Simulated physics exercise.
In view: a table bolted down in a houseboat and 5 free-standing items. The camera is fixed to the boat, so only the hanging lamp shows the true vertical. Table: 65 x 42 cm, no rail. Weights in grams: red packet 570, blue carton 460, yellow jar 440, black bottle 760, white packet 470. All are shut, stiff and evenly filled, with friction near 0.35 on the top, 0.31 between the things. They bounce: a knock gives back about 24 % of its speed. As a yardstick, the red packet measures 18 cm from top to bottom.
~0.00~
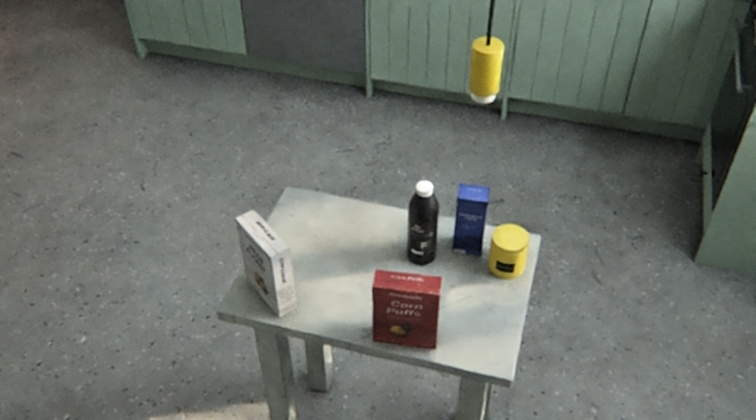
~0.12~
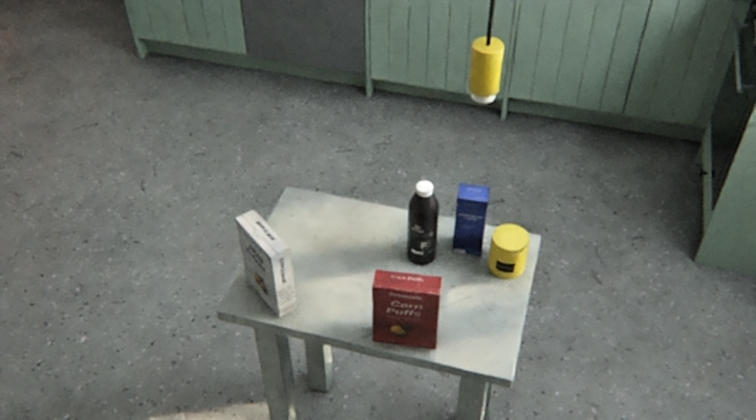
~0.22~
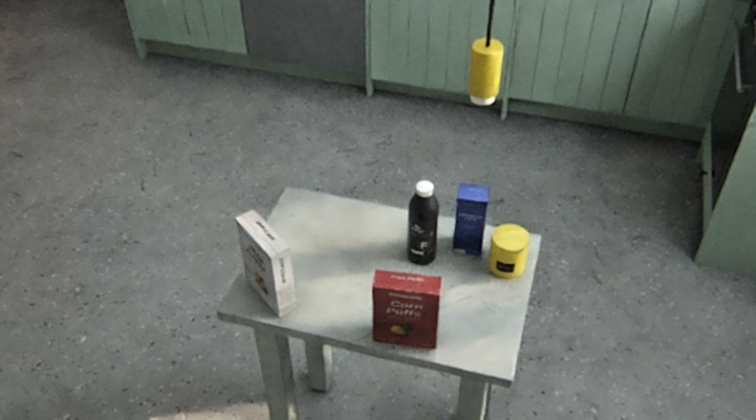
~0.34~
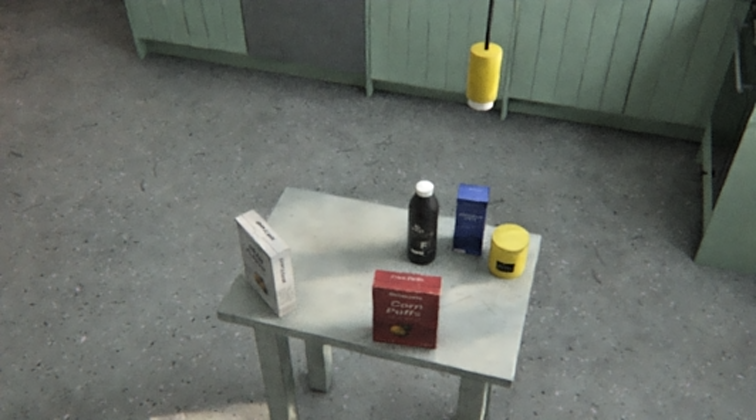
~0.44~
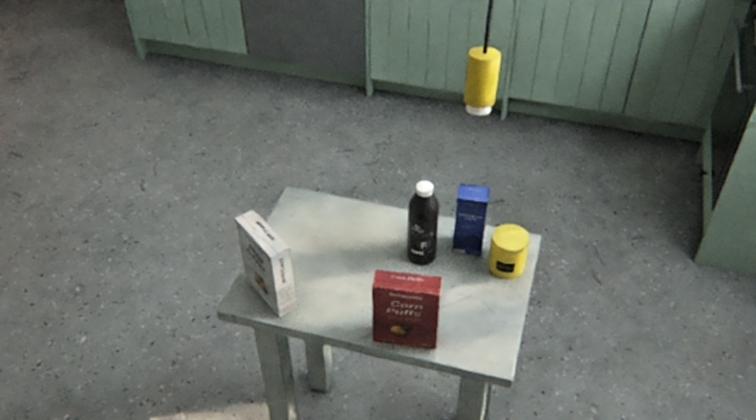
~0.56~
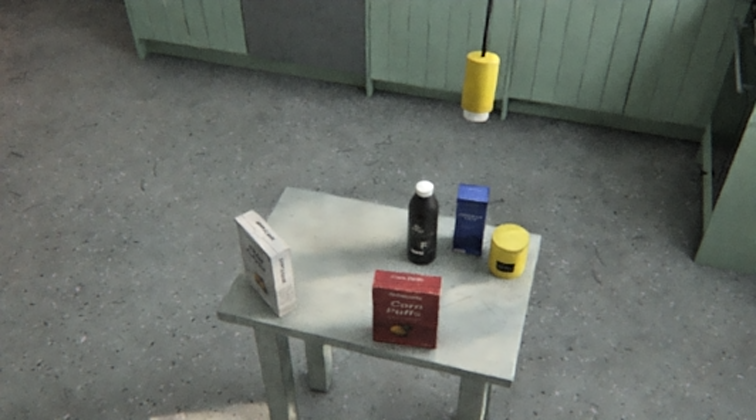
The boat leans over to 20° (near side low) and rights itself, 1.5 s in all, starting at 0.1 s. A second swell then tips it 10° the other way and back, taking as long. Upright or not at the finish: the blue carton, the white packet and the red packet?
The blue carton topples; the white packet topples; the red packet topples.
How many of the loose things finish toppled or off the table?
3 of them.
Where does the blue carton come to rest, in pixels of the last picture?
At about (458, 297).
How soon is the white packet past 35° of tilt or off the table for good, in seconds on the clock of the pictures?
At about 1.1 s.
By 1.26 s, heel 9°, near side down; red packet and white packet now off the table; blue carton on its side near (460, 283).
By 1.46 s, heel 2°, near side down; blue carton on its side near (457, 298).
When it is over (3.6 s), off the table and tipped over, red packet and white packet; lying over on the table, blue carton; the other 2 within 5 cm of the start. End places, in pixels of the last picture, blue carton near (457, 298).
